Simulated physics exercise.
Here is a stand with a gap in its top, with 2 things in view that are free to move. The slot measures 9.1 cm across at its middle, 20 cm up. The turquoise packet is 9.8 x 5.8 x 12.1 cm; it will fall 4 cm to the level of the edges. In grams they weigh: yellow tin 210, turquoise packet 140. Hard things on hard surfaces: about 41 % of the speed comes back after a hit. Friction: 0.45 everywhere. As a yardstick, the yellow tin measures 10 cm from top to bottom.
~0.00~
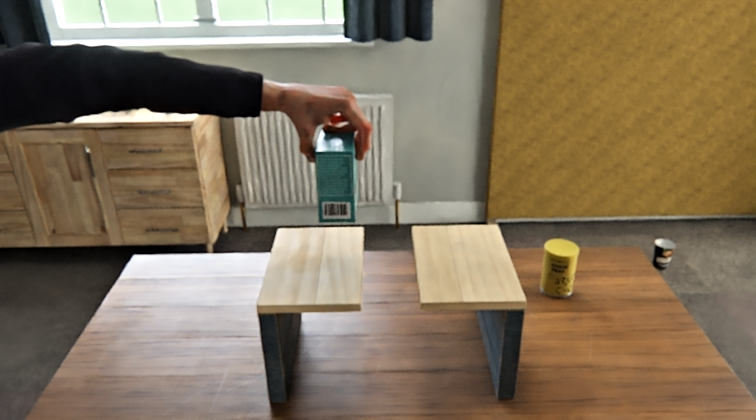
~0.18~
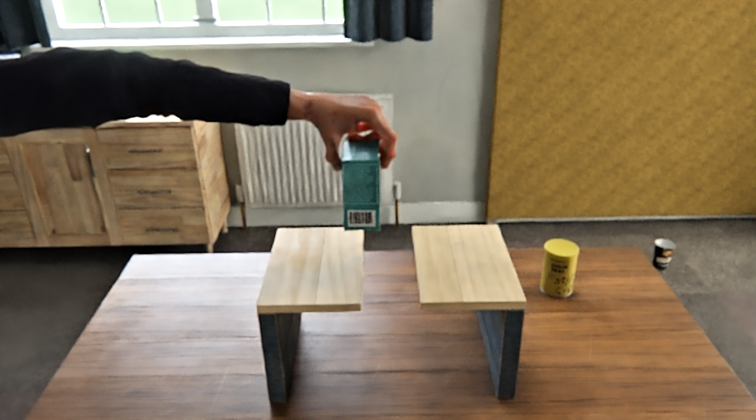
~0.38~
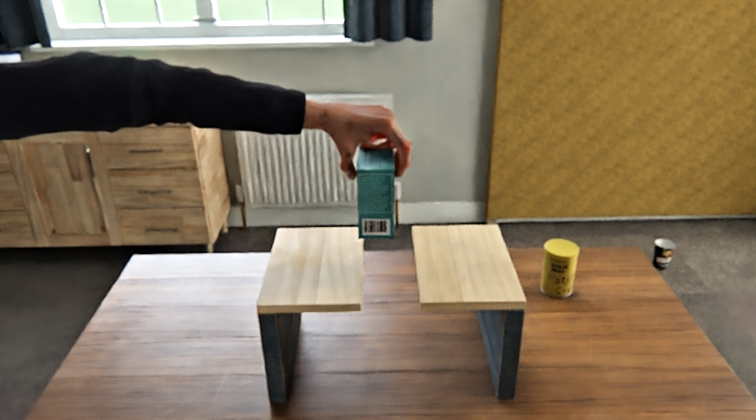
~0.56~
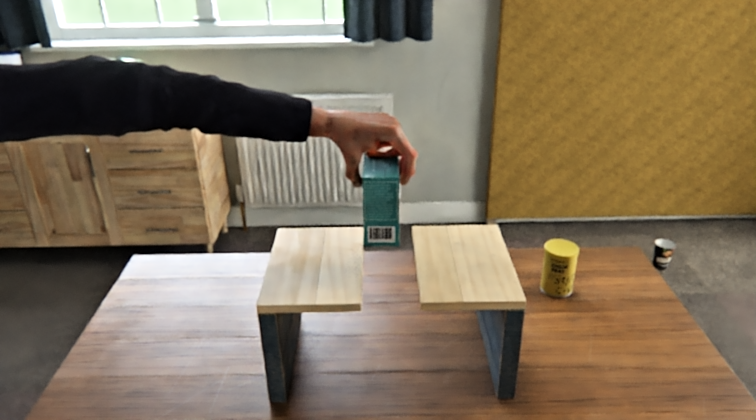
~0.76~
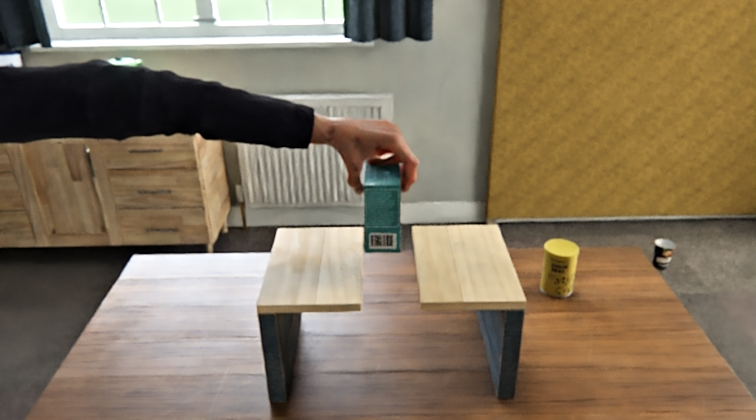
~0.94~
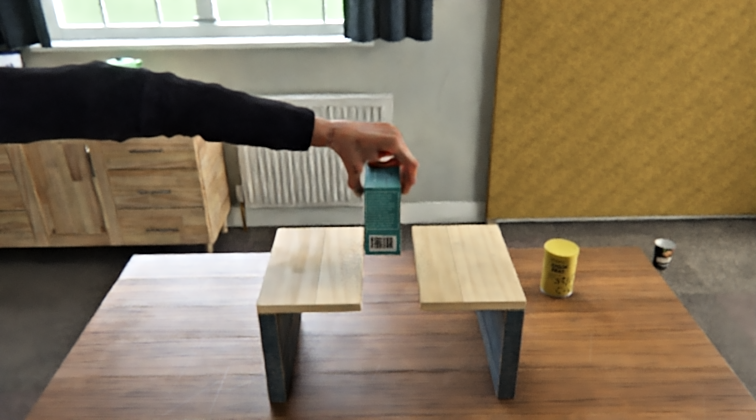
In a room with a radiator, a wooden cabinet and a mustard-yellow panel, a fixed camera looks slightly down on a brown wooden table. Two pale boards on dark uprights form a stand with a gap in its top, with a yellow tin to the right and a small dark can farther back. A dark-sleeved arm carries a turquoise packet rightward and down, slowing above the gap.
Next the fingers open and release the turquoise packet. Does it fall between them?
The packet reaches the table.
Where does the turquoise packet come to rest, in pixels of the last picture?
Near (384, 327).
Around 1.14 s, turquoise packet shifted 10 cm near (383, 259).
Around 1.24 s, turquoise packet shifted 23 cm near (384, 324).
Finally (1.9 s), not toppled but over 4 cm from the start, turquoise packet; yellow tin still in place (within 4 cm). Final places as that camera would see them, turquoise packet near (384, 327). The packet drops through.
